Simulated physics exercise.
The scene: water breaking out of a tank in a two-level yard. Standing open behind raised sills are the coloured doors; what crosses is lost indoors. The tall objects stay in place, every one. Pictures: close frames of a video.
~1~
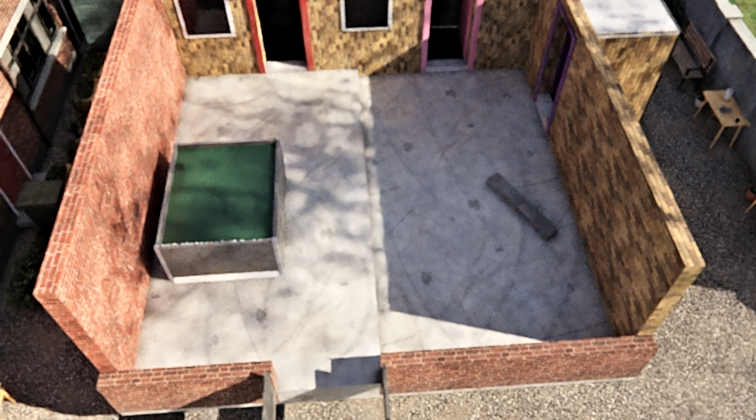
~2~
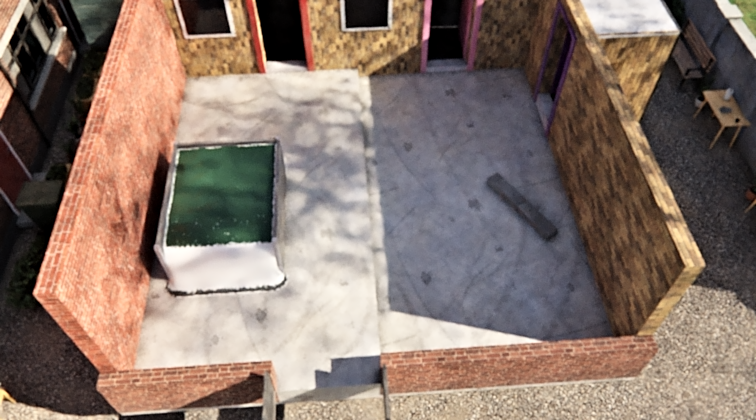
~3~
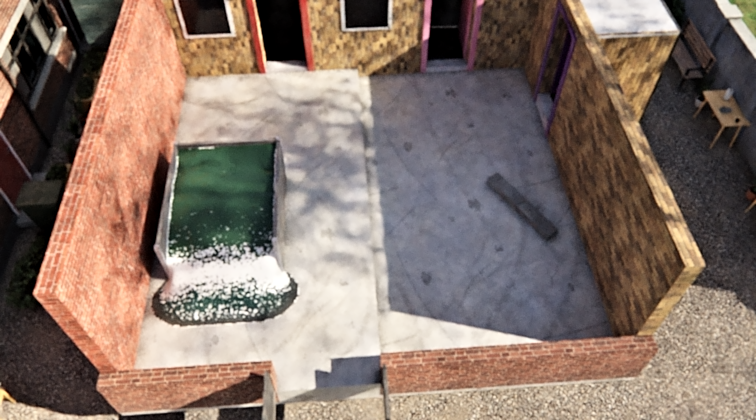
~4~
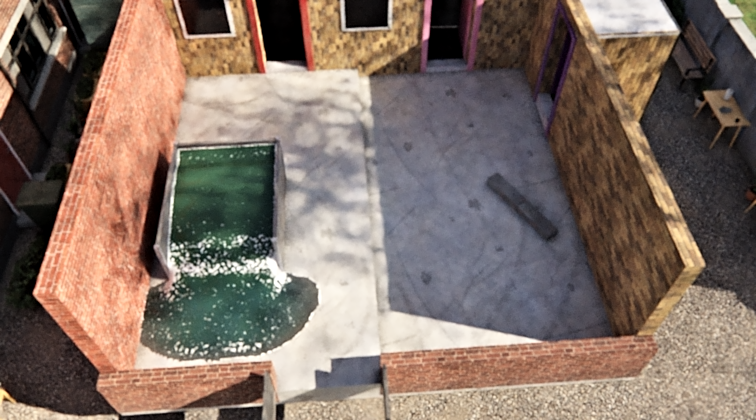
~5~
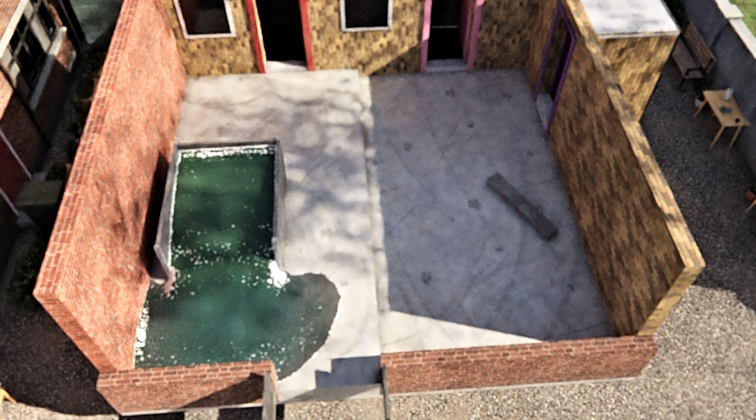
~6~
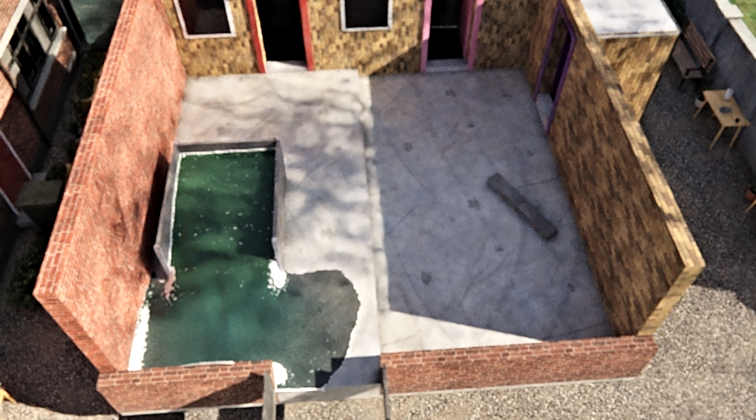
Green water bursting from the near side of an open tank and spreading across the pale floor of a walled yard.
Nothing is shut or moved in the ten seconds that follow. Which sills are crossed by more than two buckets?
The red door sill is not crossed by that much. The pink door sill is not crossed by that much. The purple door sill is not crossed by that much.
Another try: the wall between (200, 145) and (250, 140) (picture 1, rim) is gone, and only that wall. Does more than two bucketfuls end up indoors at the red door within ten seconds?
In brief, the red door exceeds the mark.
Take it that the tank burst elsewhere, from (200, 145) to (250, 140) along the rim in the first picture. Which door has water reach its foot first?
I'd say the one in red.
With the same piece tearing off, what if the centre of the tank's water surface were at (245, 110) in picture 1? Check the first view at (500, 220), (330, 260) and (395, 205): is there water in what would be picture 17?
Point by point: Still bare; swamped; still bare.
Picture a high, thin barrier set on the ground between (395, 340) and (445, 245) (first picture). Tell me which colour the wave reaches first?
The red door.
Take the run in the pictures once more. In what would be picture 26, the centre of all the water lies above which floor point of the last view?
Somewhere near (278, 281).
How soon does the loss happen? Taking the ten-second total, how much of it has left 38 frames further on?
Result, approximate: 80 per cent.
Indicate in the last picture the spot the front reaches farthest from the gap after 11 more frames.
Close to (501, 365), I think.
A moment on, water covers 15 % of the floor; the red door not reached, the pink door not reached, the purple door not reached.
Next, water covers 15 % of the floor; the red door not reached, the pink door not reached, the purple door not reached.
Then, water covers 45 % of the floor; the red door not reached, the pink door not reached, the purple door not reached.
Later, water covers 65 % of the floor; the red door wet at the sill, nothing in, the pink door not reached, the purple door wet at the sill, nothing in.
In the end, water covers 85 % of the floor; the red door wet at the sill, nothing in, the pink door wet at the sill, nothing in, the purple door wet at the sill, nothing in.
